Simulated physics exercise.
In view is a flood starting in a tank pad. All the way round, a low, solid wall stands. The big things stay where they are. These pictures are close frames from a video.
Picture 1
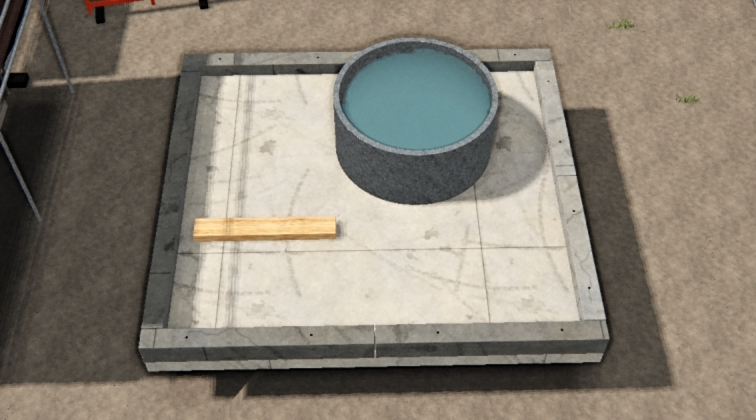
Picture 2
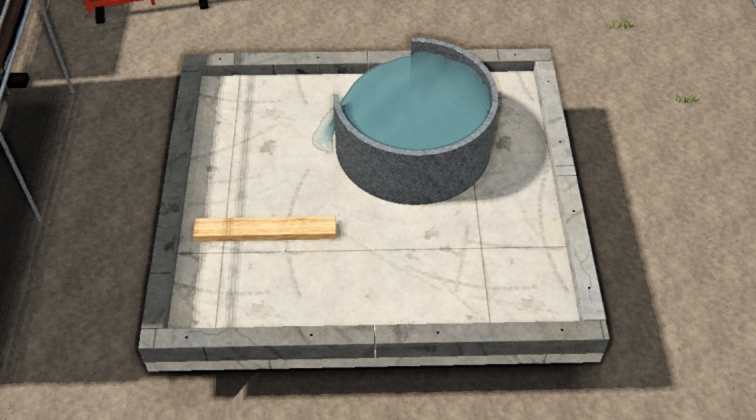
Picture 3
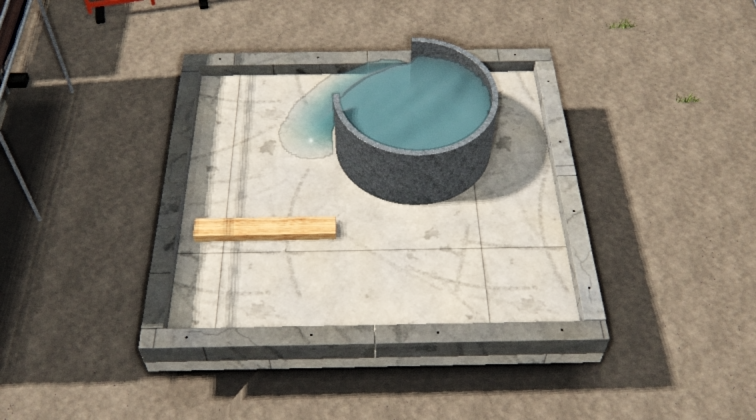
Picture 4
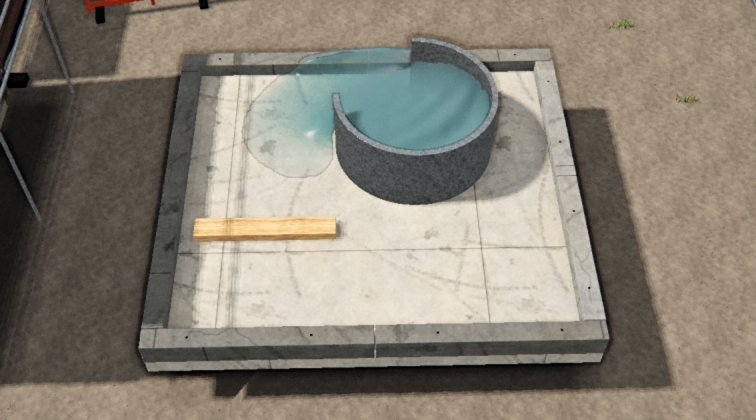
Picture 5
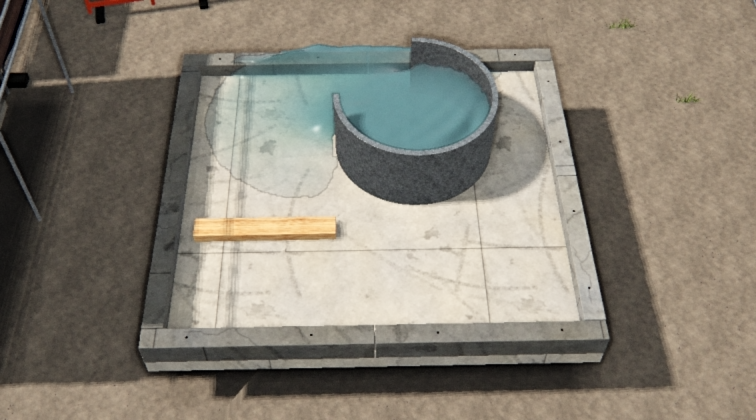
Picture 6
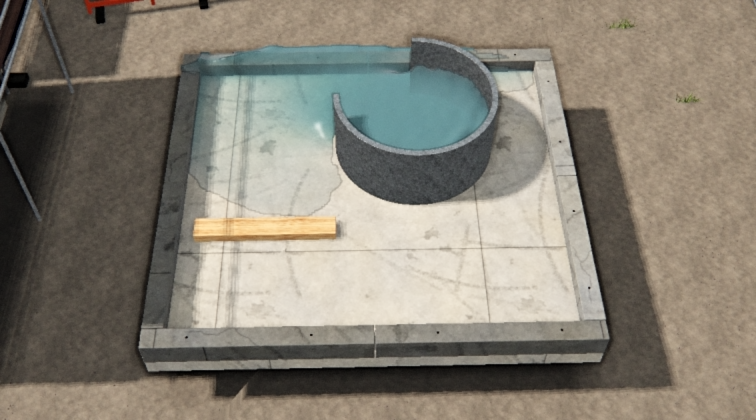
A round tank opens at its left side and water spreads across the walled pad.
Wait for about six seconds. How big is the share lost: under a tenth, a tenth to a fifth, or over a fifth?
The share lost is over a fifth.
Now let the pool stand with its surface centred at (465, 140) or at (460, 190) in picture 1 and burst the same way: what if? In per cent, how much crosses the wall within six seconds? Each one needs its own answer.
26%, then 20%.
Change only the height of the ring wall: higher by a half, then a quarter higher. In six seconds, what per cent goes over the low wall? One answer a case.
I'd put the first at around 18 percent and the second at around 30 percent.
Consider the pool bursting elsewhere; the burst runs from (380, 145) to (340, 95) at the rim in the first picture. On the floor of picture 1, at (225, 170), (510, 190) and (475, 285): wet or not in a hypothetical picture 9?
First point swamped, second point bare, third point bare.
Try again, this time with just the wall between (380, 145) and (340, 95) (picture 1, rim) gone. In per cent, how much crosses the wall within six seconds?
Close to 20 percent, I'd say.
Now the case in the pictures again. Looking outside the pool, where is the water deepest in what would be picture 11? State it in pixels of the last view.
Around (197, 119).
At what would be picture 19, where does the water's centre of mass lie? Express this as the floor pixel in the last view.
Near (337, 136).
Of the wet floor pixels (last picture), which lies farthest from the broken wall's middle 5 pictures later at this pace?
I'd say around (178, 268).
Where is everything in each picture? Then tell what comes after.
In the first picture, the pool at (415, 98) is whole and still.
In the second picture, the front is at a hidden place, out from the gap on the pool's far side.
In the third picture, the front is at (293, 148), out from the gap on the pool's far side.
In the fourth picture, water pours out on the pool's far side and has run to (251, 138).
In the fifth picture, the front is at (214, 136), out from the gap on the pool's far side.
In the sixth picture, water pours out on the pool's far side and has run to (187, 66).
A moment on, water covers 30 % of the floor; the low wall has let 9 % over.
Next, water covers 35 % of the floor; the low wall has let 16 % over.
Then, water covers 50 % of the floor; the low wall has let 34 % over.
Later, water covers 70 % of the floor; the low wall has let 38 % over.
In the end, water covers 80 % of the floor; the low wall has let 38 % over.
